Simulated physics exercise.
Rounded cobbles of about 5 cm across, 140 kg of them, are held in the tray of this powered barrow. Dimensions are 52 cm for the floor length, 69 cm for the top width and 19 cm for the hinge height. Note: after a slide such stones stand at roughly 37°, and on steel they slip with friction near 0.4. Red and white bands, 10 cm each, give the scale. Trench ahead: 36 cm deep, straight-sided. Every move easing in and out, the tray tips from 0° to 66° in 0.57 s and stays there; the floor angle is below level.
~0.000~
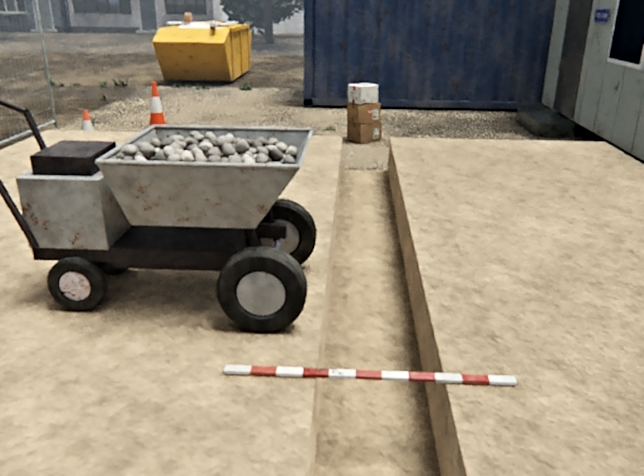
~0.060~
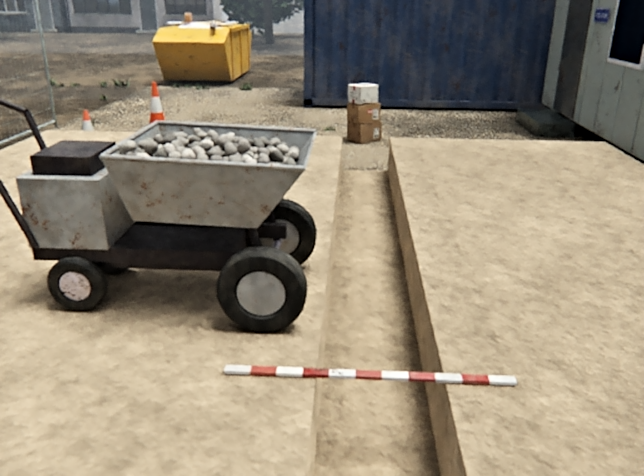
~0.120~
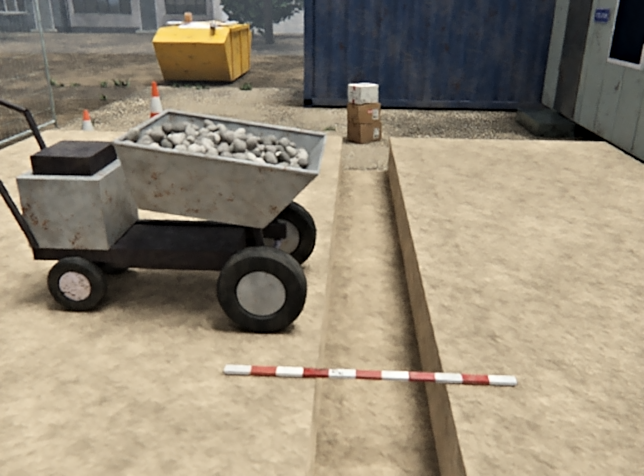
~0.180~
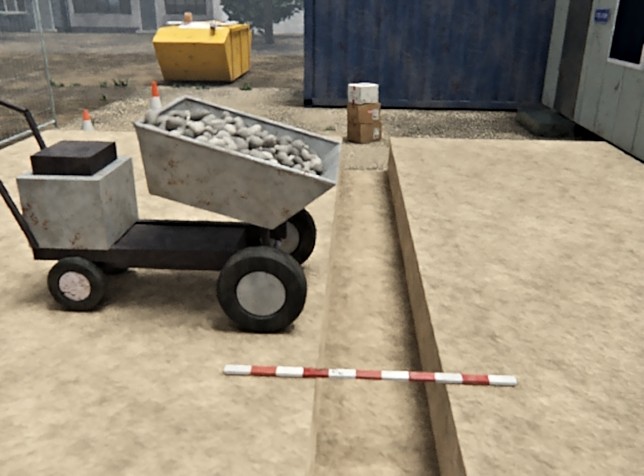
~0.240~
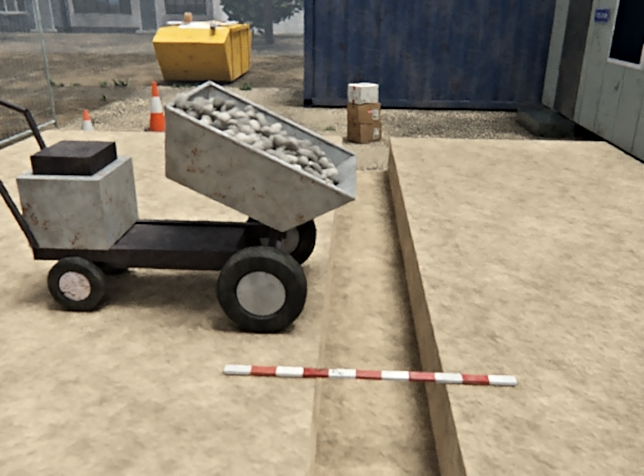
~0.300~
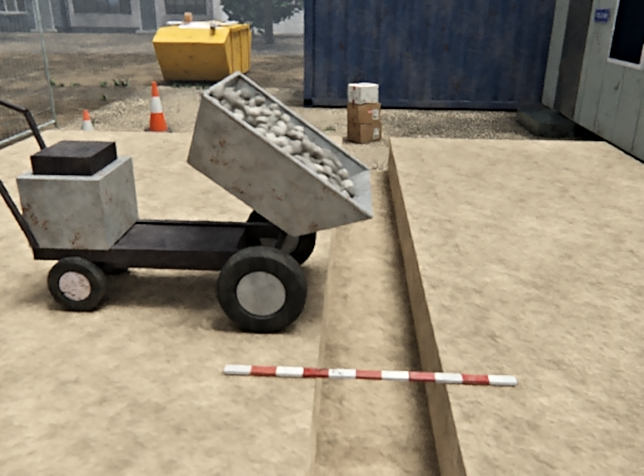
A grey, rust-marked tray heaped with rounded grey stones sits on a dark four-wheeled barrow at left, seen from slightly above on a sandy building site. A straight-sided trench runs beside it, crossed by a red-and-white banded pole, with orange cones, a yellow skip, stacked boxes and a blue container behind. The tray tilts steadily steeper toward the right, its rear rising high, while the barrow and camera stay still.
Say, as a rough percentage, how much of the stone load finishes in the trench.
Roughly 39 out of 100.
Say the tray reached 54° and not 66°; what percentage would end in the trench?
It would be close to 15 percent.
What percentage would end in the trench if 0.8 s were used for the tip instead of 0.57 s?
About 45%.
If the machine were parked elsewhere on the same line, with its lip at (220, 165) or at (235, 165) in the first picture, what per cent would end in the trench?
From the first place around 90 per cent, from the other around 80.
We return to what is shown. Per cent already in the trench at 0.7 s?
10 per cent or so by then.
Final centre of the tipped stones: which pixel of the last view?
About (459, 299).
After 0.4 s the floor is at 56°; 100 % in the tray; the foremost stones are at (379, 217).
After 0.7 s the floor is at 66°; 75 % in the tray, 8 % in the trench, 18 % past the trench; the foremost stones are at (475, 305).
After 1.0 s the floor is at 66°; 27 % in the tray, 12 % in the trench, 61 % past the trench; the foremost stones are past the picture's edge.
After 3.0 s the floor is at 66°; 1 % in the tray, 39 % in the trench, 60 % past the trench; the foremost stones are past the picture's edge.
